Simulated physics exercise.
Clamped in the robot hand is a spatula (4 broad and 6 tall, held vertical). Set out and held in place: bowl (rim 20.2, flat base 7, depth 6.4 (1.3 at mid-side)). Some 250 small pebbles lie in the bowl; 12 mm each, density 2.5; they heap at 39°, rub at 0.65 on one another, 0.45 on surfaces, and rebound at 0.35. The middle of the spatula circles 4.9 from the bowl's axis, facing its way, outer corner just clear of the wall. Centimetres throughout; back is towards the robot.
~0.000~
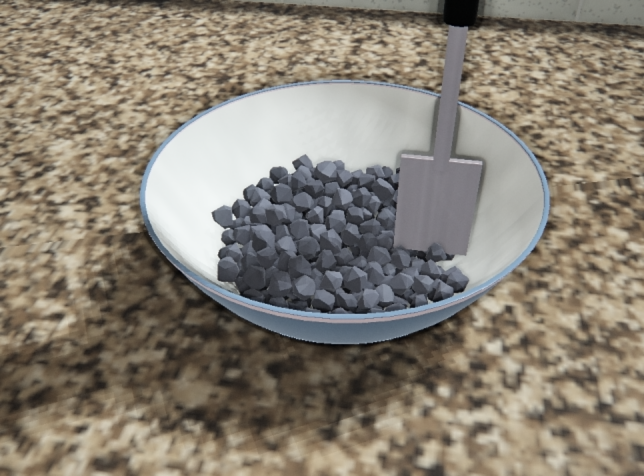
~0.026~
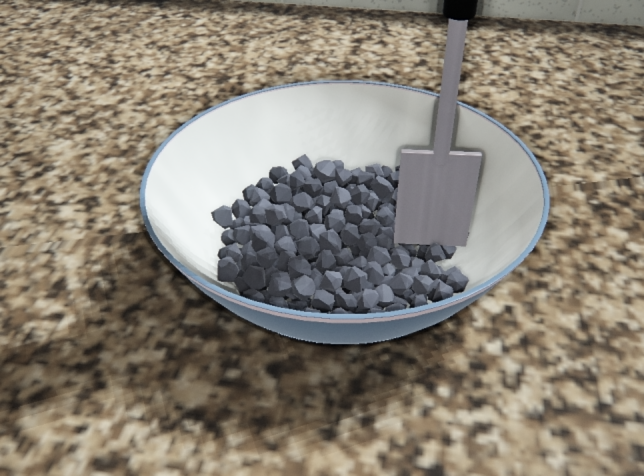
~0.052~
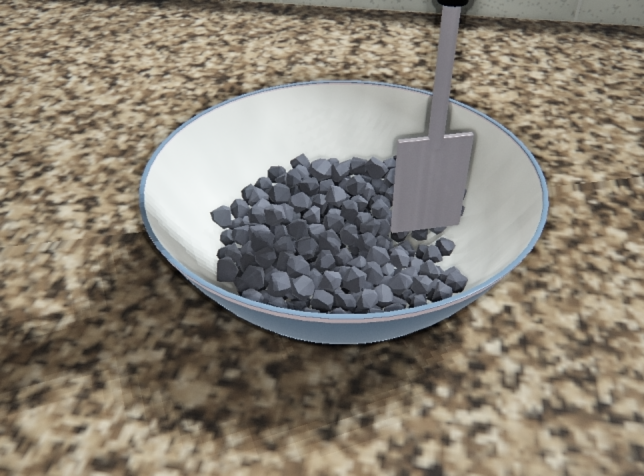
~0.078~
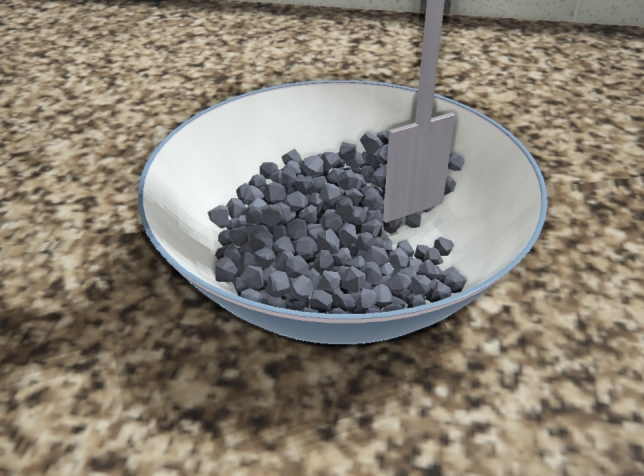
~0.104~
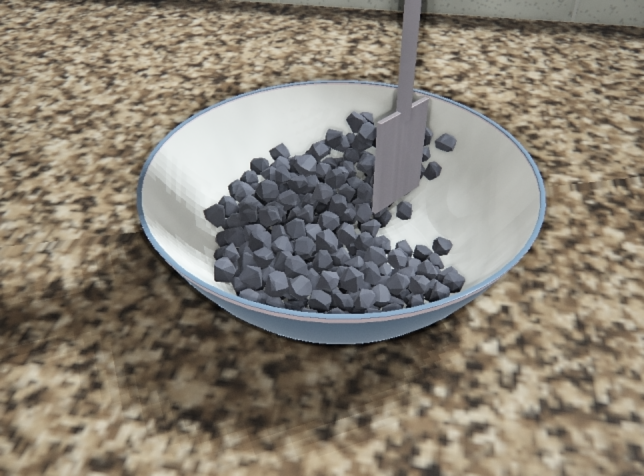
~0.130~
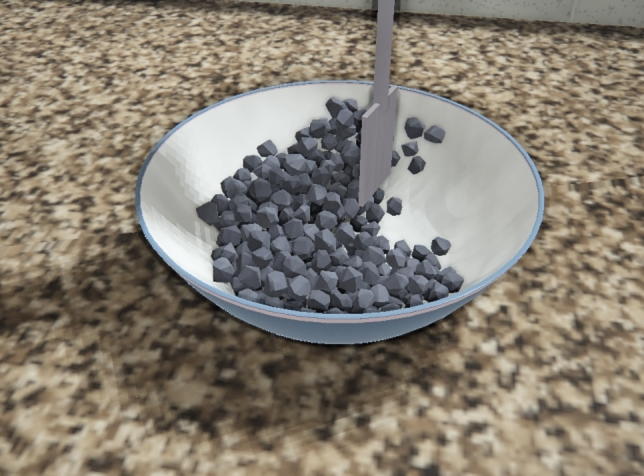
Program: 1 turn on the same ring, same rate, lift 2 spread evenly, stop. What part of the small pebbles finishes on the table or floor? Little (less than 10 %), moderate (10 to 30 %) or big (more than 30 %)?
On the table or floor the share is little, less than 10 %.
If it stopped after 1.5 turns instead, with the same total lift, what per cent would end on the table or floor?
Then about 5 per cent.
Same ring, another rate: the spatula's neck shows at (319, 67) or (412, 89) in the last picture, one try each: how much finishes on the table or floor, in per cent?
About 15 and 0 per cent.
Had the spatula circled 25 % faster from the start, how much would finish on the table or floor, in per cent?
Then about 10 per cent.
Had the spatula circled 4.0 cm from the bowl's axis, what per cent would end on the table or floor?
It would be near 0 per cent.
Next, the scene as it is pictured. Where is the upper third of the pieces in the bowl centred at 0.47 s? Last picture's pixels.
At about (372, 279).
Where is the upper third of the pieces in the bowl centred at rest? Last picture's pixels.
Near (354, 254).
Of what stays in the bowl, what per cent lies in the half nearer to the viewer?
About 55 per cent.
After 0.30 s, 182° round, highest piece 8 above the table; 248 in the bowl.
After 0.47 s, 292° round, highest piece 8 above the table; 242 in the bowl, 4 on the table or floor, 2 in flight or on the tool.
After 0.76 s, 0° round, highest piece 5 above the table; 240 in the bowl, 8 on the table or floor.
After 1.46 s, 0° round, highest piece 5 above the table; 240 in the bowl, 8 on the table or floor.
At rest, 240 in the bowl, 8 on the table or floor. That is 3 % on the table or floor.
